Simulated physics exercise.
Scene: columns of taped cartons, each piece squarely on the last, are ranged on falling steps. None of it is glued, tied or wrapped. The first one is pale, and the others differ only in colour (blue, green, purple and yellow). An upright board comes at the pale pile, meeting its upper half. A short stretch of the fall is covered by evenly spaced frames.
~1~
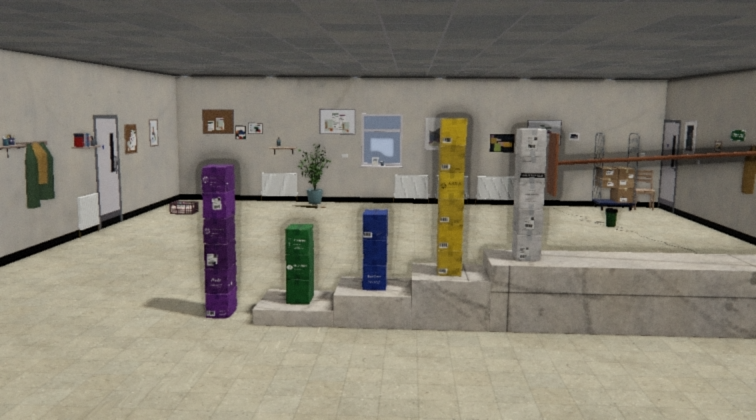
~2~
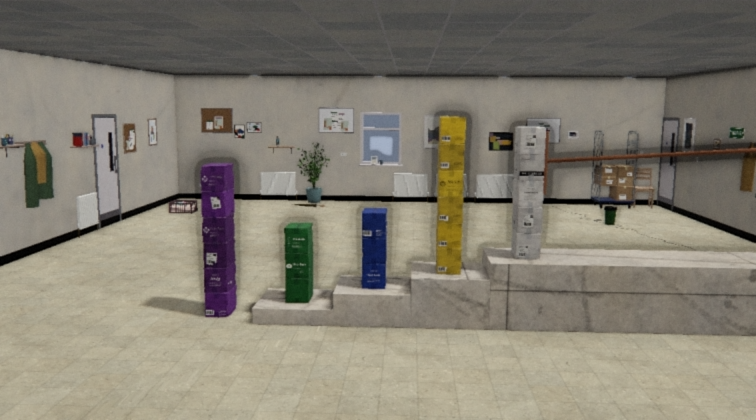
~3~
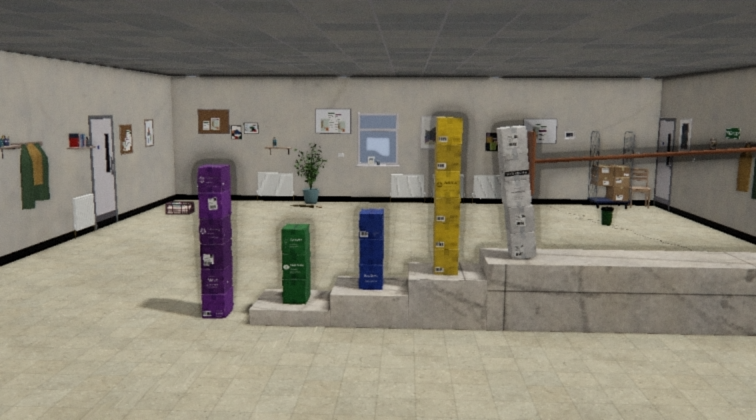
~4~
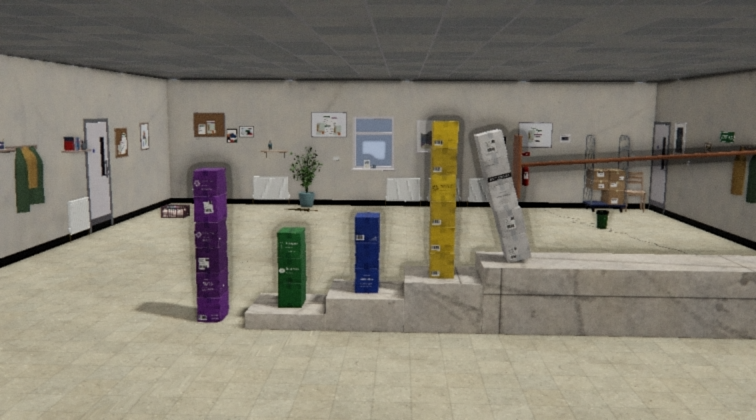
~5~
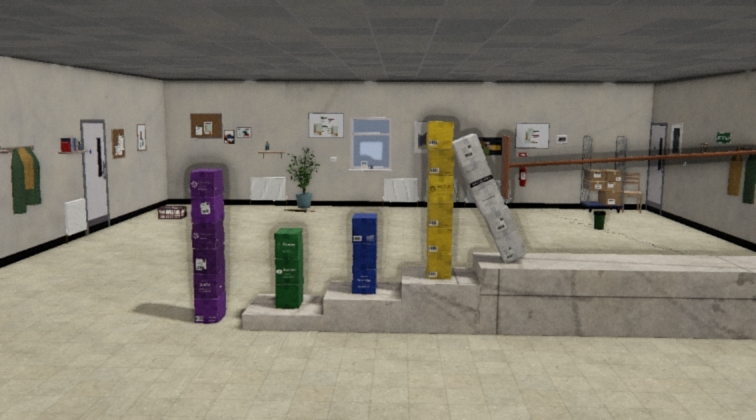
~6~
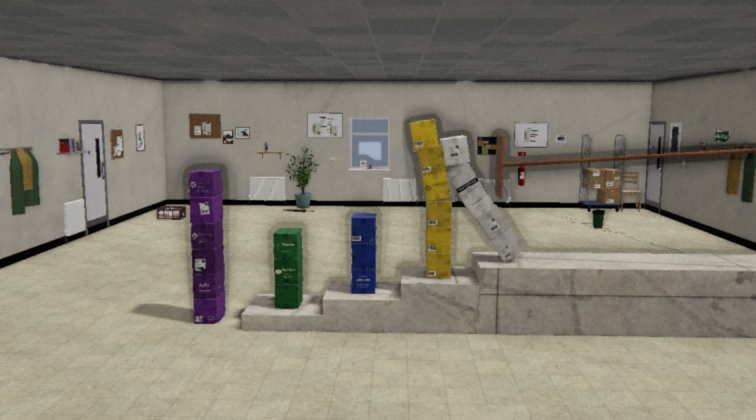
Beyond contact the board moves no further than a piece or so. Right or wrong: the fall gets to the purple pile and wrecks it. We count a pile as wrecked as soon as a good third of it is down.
Right.
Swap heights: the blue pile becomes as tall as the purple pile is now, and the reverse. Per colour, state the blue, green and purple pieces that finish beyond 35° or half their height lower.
Blue 6, green 2, purple 3.
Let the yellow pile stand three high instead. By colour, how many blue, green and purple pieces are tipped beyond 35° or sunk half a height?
The counts are blue 3, green 3 and purple 5.
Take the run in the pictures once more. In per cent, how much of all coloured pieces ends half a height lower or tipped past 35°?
95 %.
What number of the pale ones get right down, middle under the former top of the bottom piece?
Tally at the end: 5.
Just after the last frame, 5 of the pale pile down; none of the 6 purple cartons down (5 of 18 in all colours); top purple carton unmoved; top yellow carton tilted well over, half its height lower.
A moment on, 5 of the pale pile down; none of the 6 purple cartons down (8 of 18 in all colours); top purple carton unmoved; top yellow carton on its side.
Further on, 5 of the pale pile down; 5 of the 6 purple cartons down (16 of 18 in all colours); top purple carton tilted steeply, some two heights lower; top yellow carton on its side.
When it is over, 5 of the pale pile down; 6 of the 6 purple cartons down (17 of 18 in all colours); top purple carton on its side; top yellow carton on its side. In pixels of the last frame, middles, top purple carton near (157, 285), top yellow carton near (186, 259).
